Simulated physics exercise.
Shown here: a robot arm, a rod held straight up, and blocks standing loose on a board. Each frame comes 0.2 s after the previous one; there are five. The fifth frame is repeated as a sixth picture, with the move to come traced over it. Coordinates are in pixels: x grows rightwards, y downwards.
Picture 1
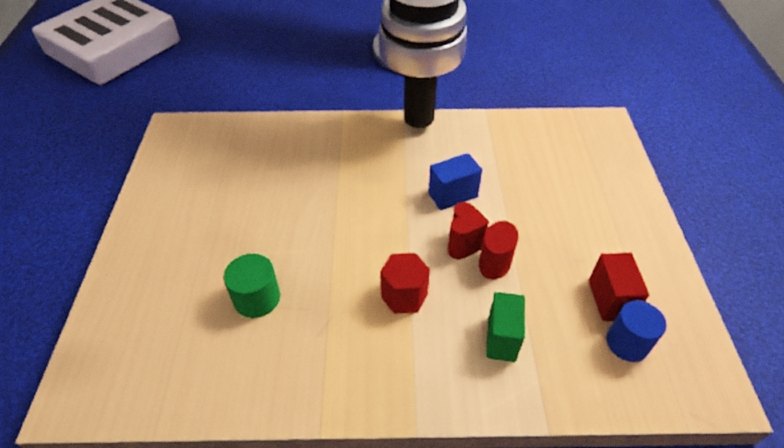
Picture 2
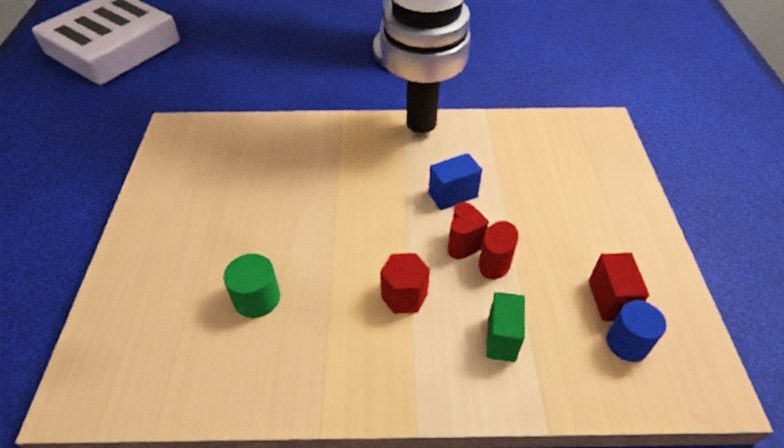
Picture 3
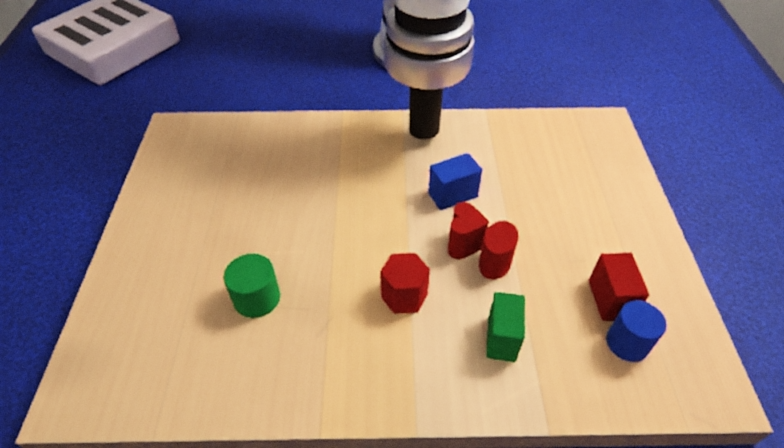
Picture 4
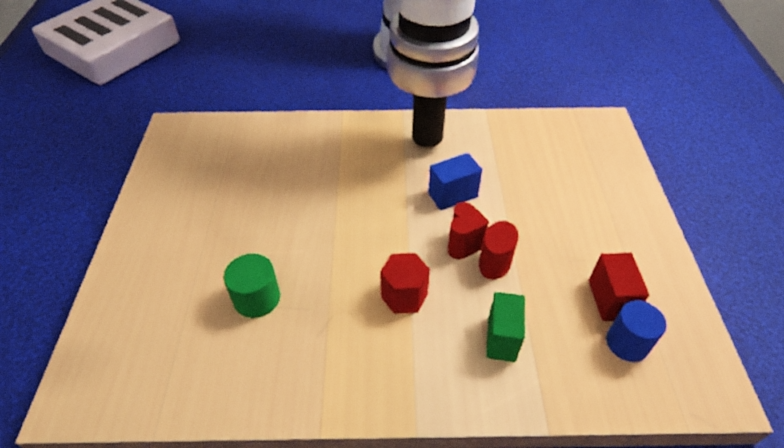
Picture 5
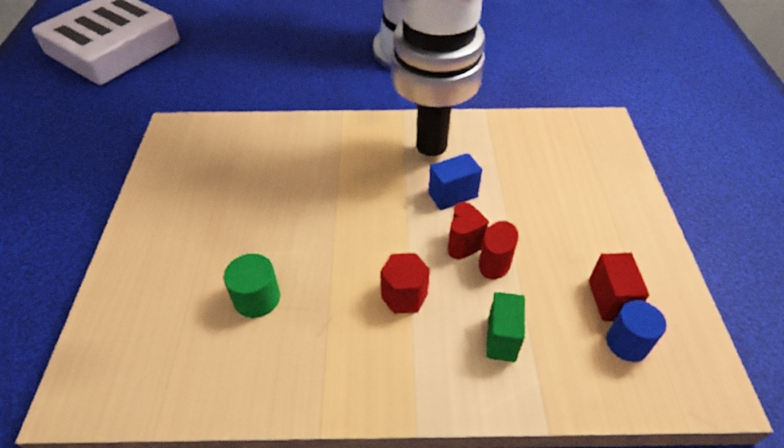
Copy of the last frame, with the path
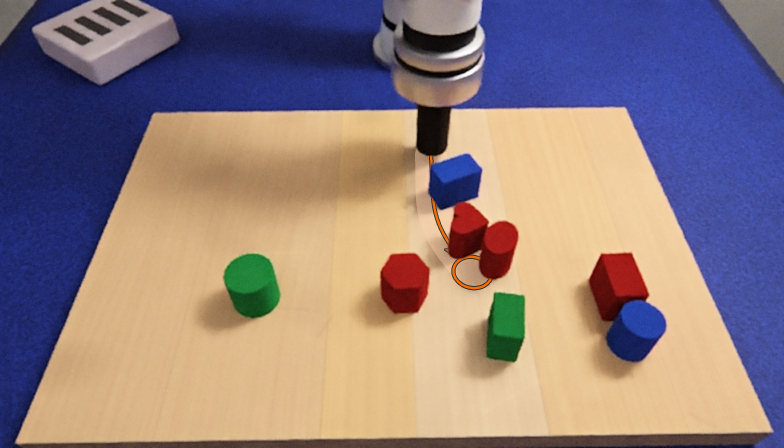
Robot arm with a black rod inching forward and slightly right over a wooden board, the red, green and blue blocks staying still.
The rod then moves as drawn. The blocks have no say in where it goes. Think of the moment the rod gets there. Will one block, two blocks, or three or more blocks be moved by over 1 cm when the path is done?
Once the path ends, three or more blocks will have shifted.
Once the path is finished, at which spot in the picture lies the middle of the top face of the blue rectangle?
It ends at (475, 186).
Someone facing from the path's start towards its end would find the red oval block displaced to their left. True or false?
The statement is true.
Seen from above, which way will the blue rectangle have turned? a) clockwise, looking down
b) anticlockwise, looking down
The one that fits is b, anticlockwise, looking down.
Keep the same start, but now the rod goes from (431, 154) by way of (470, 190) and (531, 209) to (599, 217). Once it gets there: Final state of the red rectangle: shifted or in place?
It stays put.
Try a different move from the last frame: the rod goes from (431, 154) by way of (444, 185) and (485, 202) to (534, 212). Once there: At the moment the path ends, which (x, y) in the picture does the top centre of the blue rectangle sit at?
The answer is (486, 200).
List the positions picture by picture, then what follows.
The first picture shows rod's lower end (419, 119); blue rectangle (456, 167); red heart-shaped block (467, 218); red oval block (501, 236); green rectangle (509, 314).
The second picture shows rod (421, 124); blocks still.
The third picture shows rod (424, 130); blocks still.
The fourth picture shows rod (428, 137); blocks still.
The fifth picture shows rod (432, 146); blue rectangle (456, 167); red heart-shaped block (467, 218); red oval block (501, 236); green rectangle (509, 314).
Drawn move, from (431, 154) over (433, 191) and (442, 231) to (472, 272).
On the path given first. One third of the way, rod (433, 183); blue rectangle (464, 177), turned 35° anticlockwise.
Two thirds of the way, rod (444, 224); blue rectangle (475, 186), turned 70° anticlockwise; red heart-shaped block (475, 226); red oval block (508, 242).
At the end, rod (474, 264); blue rectangle (475, 186), turned 70° anticlockwise; red heart-shaped block (519, 259), turned 45° anticlockwise; red oval block (554, 265); green rectangle still.
